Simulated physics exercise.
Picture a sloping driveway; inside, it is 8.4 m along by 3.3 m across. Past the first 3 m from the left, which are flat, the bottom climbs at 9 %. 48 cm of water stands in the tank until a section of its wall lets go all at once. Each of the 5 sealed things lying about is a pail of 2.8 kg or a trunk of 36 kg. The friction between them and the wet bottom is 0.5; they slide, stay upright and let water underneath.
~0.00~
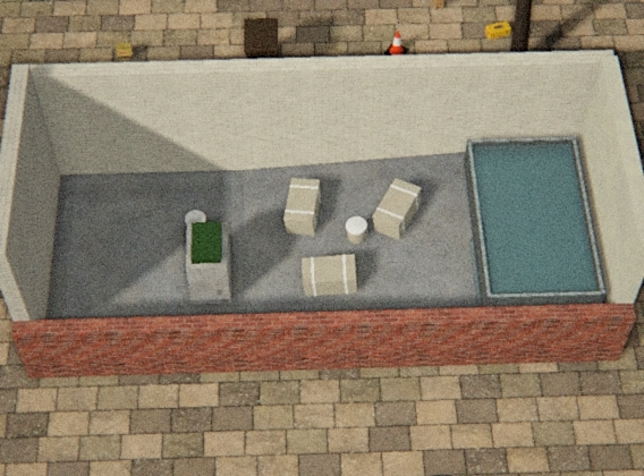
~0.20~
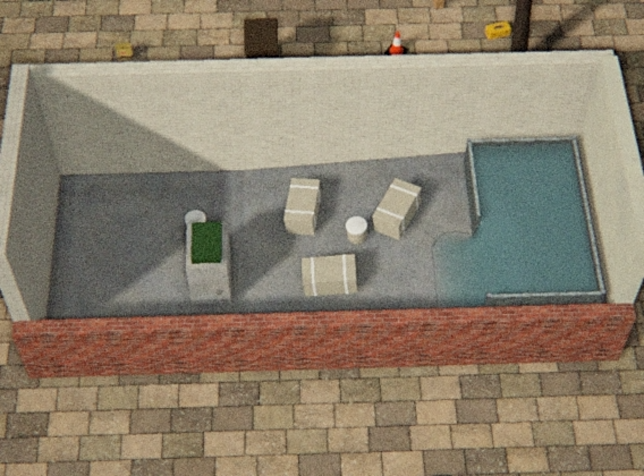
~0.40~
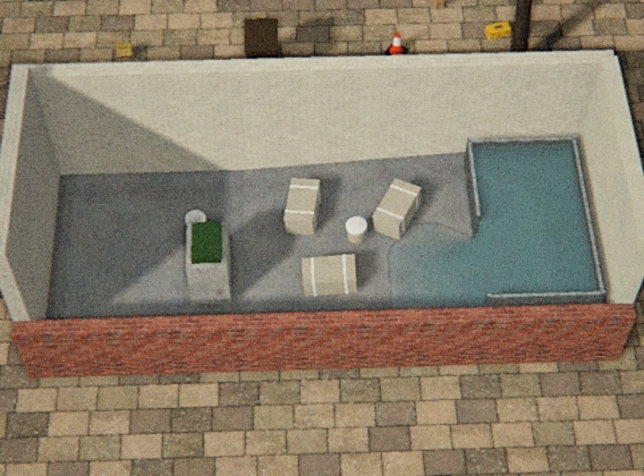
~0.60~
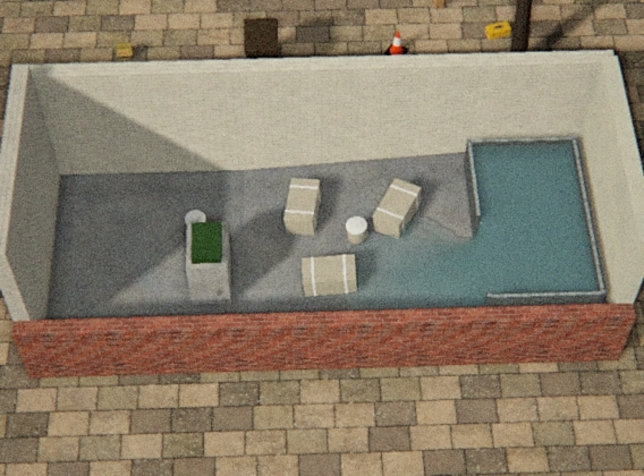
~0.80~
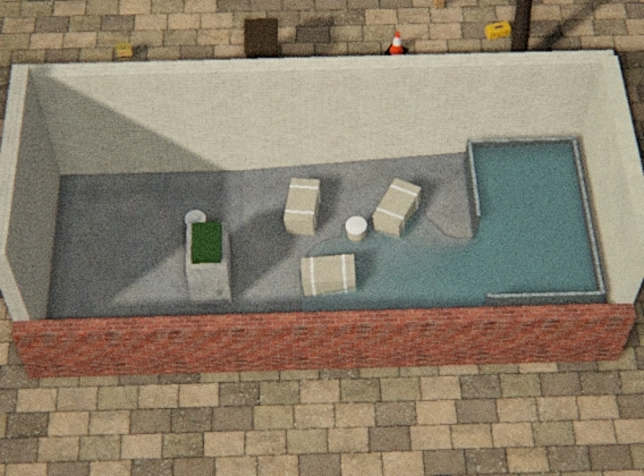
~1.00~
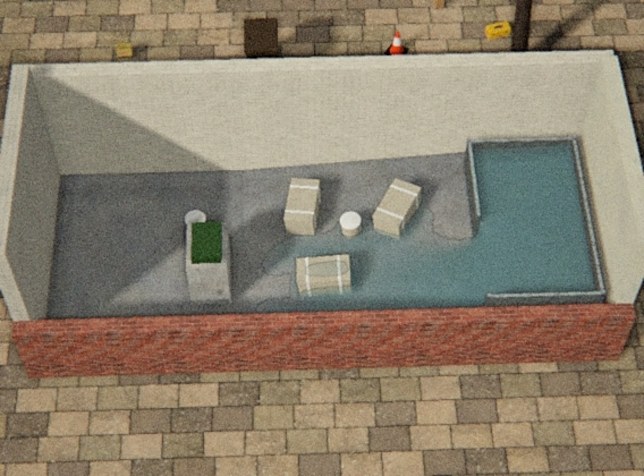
Teal water spreads leftward from a rectangular enclosure at the right across the grey floor of a low-walled yard, seen from a fixed camera high above. Three pale strapped boxes and a white bucket sit mid-floor, with a green-topped block at left and red brick in front. The water reaches the nearest box, then it and the bucket shift slightly left.
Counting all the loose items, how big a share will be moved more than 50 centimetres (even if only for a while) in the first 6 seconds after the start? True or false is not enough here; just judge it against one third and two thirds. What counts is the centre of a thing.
It lies between the two marks.
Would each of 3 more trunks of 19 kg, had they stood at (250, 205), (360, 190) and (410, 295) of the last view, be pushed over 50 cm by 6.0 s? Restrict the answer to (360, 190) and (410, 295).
Within, then beyond.
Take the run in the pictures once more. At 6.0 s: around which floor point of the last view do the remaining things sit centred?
Near (303, 209).
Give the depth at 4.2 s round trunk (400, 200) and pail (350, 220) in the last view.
Depths: Near 1 cm, then near 2 cm.
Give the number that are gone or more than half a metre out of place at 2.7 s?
Tally: 3.
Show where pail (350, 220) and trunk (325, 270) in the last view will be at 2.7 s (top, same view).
They should sit about (339, 186) and (256, 251) in the last view.
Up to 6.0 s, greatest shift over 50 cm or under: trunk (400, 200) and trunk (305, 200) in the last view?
First below it, second below it.
After 1.4 s 2 of 5 are over 50 cm from their spots; 0 afloat.
After 2.7 s 3 of 5 are over 50 cm from their spots; 1 afloat.
After 4.2 s 3 of 5 are over 50 cm from their spots; 2 afloat.
After 6.0 s 3 of 5 are over 50 cm from their spots, and 3 have been at some point; 2 afloat.
